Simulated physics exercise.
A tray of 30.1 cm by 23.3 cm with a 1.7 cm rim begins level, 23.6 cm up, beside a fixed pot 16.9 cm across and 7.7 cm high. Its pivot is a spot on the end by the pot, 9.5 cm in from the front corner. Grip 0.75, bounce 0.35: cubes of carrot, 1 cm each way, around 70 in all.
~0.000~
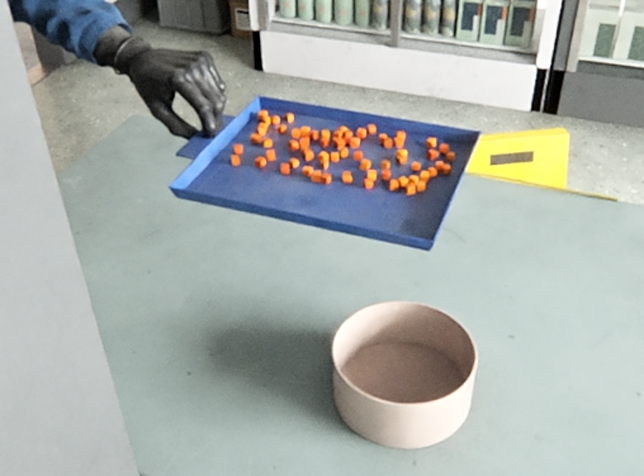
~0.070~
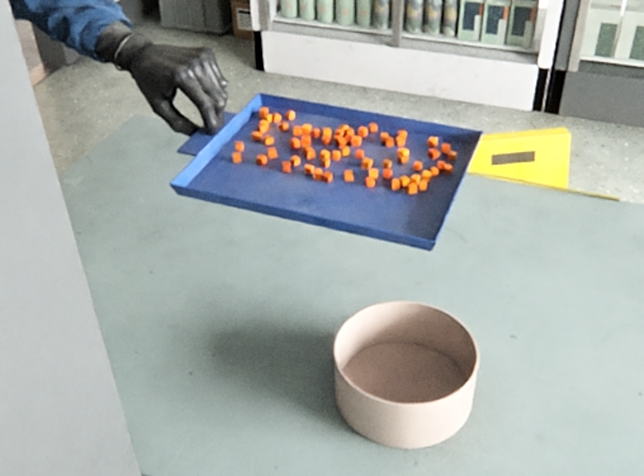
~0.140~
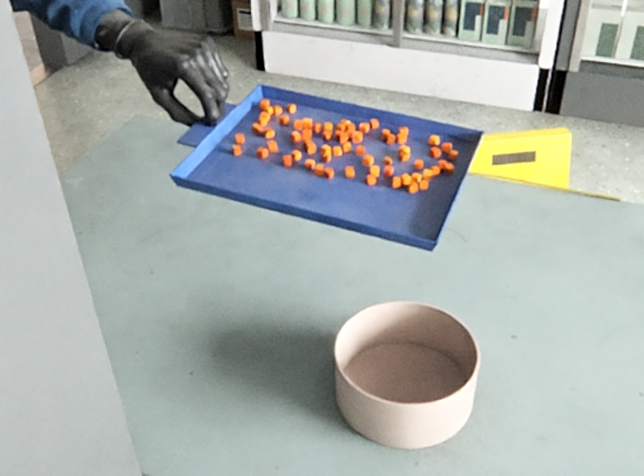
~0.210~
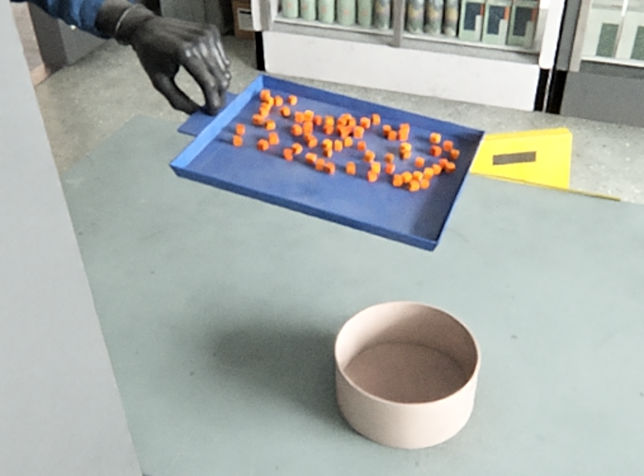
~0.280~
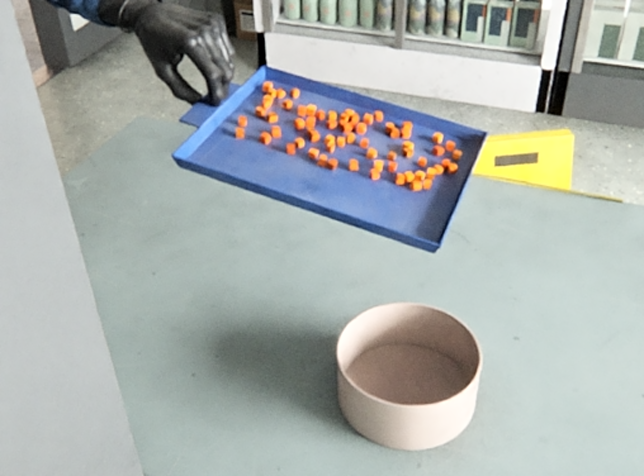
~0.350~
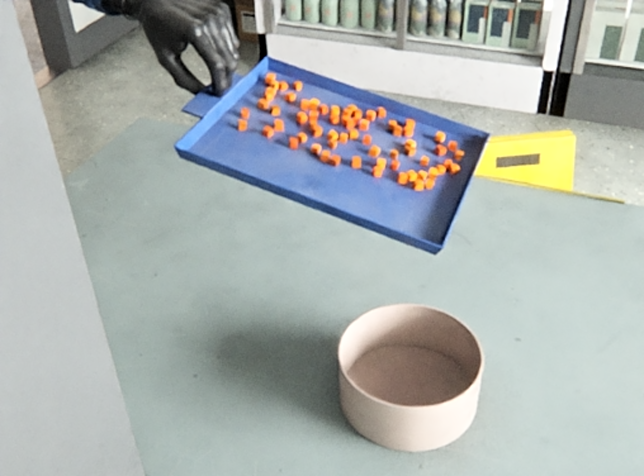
A black-gloved hand in a blue sleeve grips the left end of a blue tray scattered with small orange carrot cubes, seen from slightly above. Below it, a pale pinkish pot sits on a grey-green surface, with a yellow piece at the tray's right and shelves behind. The hand gradually raises the left end, slanting the tray down rightward, while the view stays nearly still.
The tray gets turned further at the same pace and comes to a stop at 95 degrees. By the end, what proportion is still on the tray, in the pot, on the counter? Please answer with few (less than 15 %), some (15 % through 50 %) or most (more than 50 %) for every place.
Tray: Few, pot: Few, counter: Most.
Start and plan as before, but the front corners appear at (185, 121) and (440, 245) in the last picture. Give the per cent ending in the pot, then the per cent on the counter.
Final per cent - pot 5, counter 95.
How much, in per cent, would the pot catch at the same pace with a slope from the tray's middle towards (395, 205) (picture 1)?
That comes to around 65 per cent.
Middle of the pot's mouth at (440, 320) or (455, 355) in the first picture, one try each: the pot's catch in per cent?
First try around 40 %, second around 35 %.
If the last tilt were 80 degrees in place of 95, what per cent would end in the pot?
In that case, near 0 percent.
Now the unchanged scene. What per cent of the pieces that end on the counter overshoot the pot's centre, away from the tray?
Around 100 in a hundred.
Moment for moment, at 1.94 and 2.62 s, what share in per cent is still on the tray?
About 60, 5.
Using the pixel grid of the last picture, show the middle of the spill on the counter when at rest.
Look close to (556, 358) in the last picture.
After 1.31 s, tilt 50 degrees; the tray holds 70 %, the pot 0 %.
After 1.94 s, tilt 76 degrees; the tray holds 60 %, the pot 0 %.
Then, at 2.62 s, tilt 95 degrees; the tray holds 5 %, the pot 5 %.
In the end, at 3.9 s, tray 0 %, pot 5 %, counter 95 %.
